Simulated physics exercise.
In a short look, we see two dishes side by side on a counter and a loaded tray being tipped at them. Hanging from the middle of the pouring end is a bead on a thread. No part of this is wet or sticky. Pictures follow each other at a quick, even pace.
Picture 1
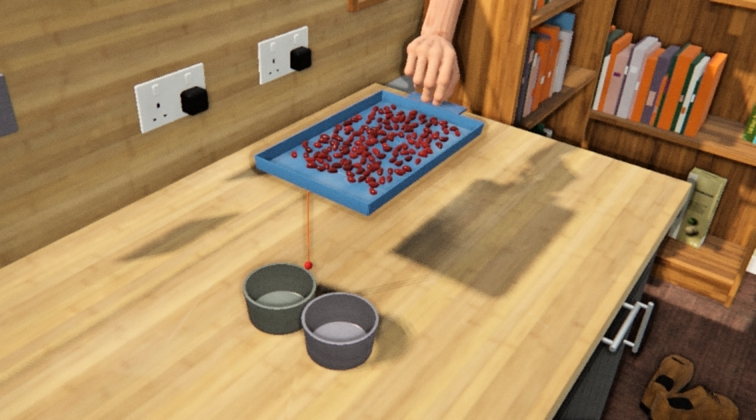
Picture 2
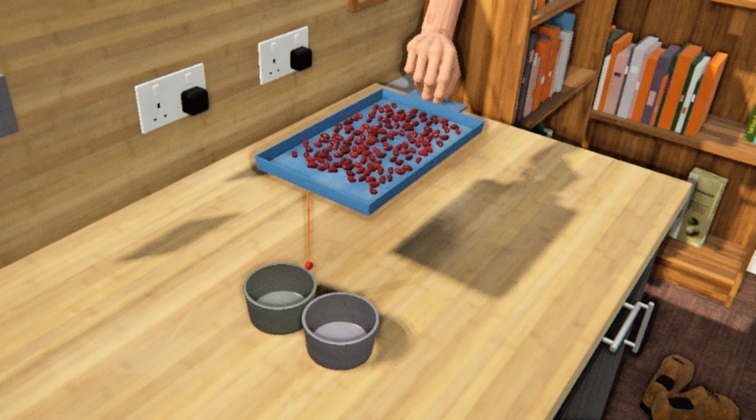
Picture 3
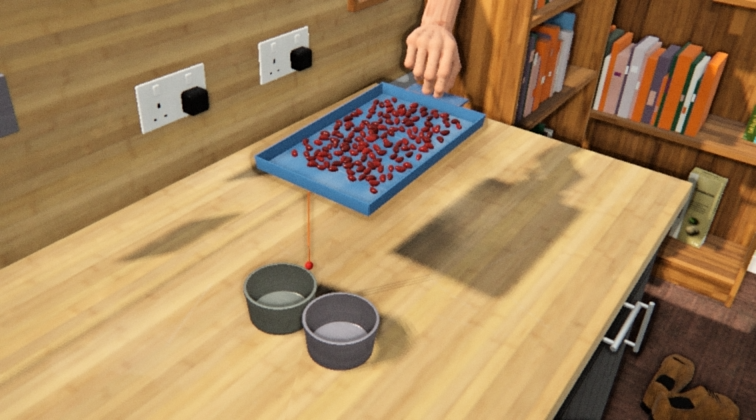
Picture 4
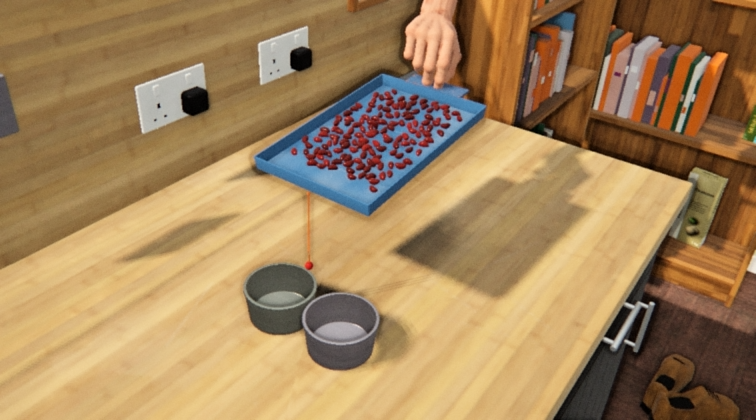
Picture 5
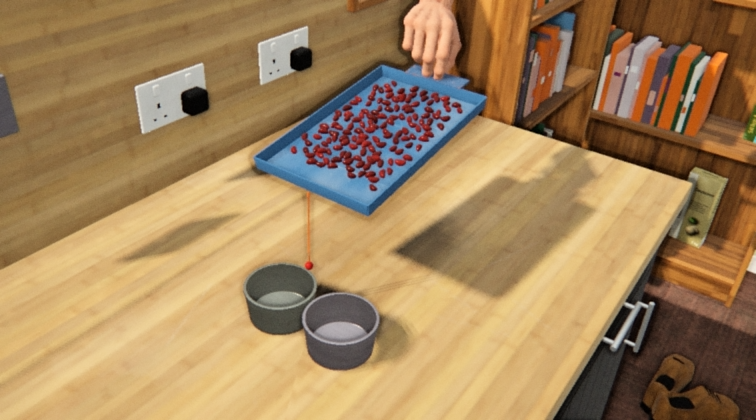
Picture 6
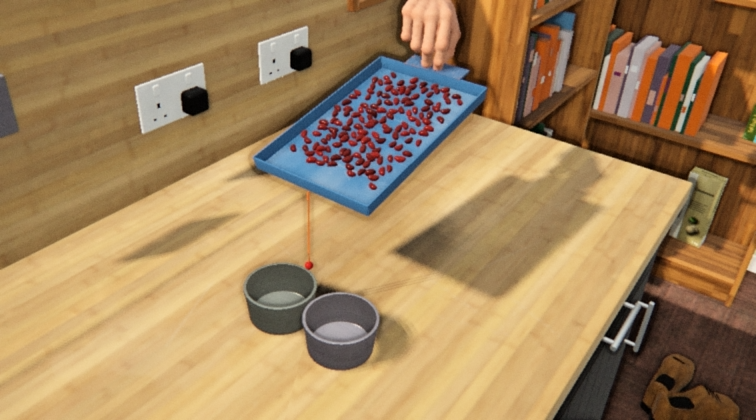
On a wooden counter, a hand gradually tilting a blue tray of red kidney beans above two small grey dishes.
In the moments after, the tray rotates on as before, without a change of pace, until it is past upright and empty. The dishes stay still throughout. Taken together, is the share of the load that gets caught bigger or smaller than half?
Compared with the spill, the catch will be larger.
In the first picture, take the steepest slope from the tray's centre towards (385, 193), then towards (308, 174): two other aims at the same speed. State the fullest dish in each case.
Rightward dish for the first, Leftward dish for the second.
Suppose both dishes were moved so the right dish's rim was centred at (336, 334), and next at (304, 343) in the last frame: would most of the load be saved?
Try 1: A majority of it. Try 2: A minority of it.
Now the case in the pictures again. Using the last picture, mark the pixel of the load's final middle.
Somewhere around (283, 316) in the final view.
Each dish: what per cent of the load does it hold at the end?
Split in per cent - left dish 50, right dish 20.
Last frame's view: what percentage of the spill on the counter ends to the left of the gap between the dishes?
Looks to be around 100 per cent of the spill.
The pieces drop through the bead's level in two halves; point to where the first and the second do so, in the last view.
I'd put it at roughly (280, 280), and after that at roughly (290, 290).
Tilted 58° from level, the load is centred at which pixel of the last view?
Roughly at (321, 155).
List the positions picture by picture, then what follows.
In the first picture, corners of the pouring end near (257, 156) and (368, 203), level; middle of the load near (373, 141), kidney beans; left dish near (256, 315); right dish near (317, 350); bead on its thread near (309, 265).
In the second picture, corners of the pouring end near (257, 156) and (369, 203), level; middle of the load near (374, 140).
In the third picture, corners of the pouring end near (257, 156) and (369, 203), tipped barely, level across its low end; middle of the load near (374, 137).
In the fourth picture, corners of the pouring end near (256, 156) and (368, 204), tipped a little, level across its low end; middle of the load near (374, 132).
In the fifth picture, corners of the pouring end near (256, 157) and (368, 204), tipped a little, level across its low end; middle of the load near (374, 127).
In the sixth picture, corners of the pouring end near (255, 157) and (367, 204), tipped a little, level across its low end; middle of the load near (373, 122); left dish near (257, 315); right dish near (318, 350).
Shortly afterwards, tray tipped steeply; all but a few on the tray; only a few in the left dish; only a few in the air.
Next, tray tipped right over; all but a few on the tray; only a few in the left dish; only a few outside both; only a few in the air.
Some moments later, tray tipped past a quarter turn; near a quarter in the right dish; near half in the left dish; near a quarter outside both.
In the end, tray tipped past a quarter turn; near a quarter in the right dish; near half in the left dish; near a quarter outside both.
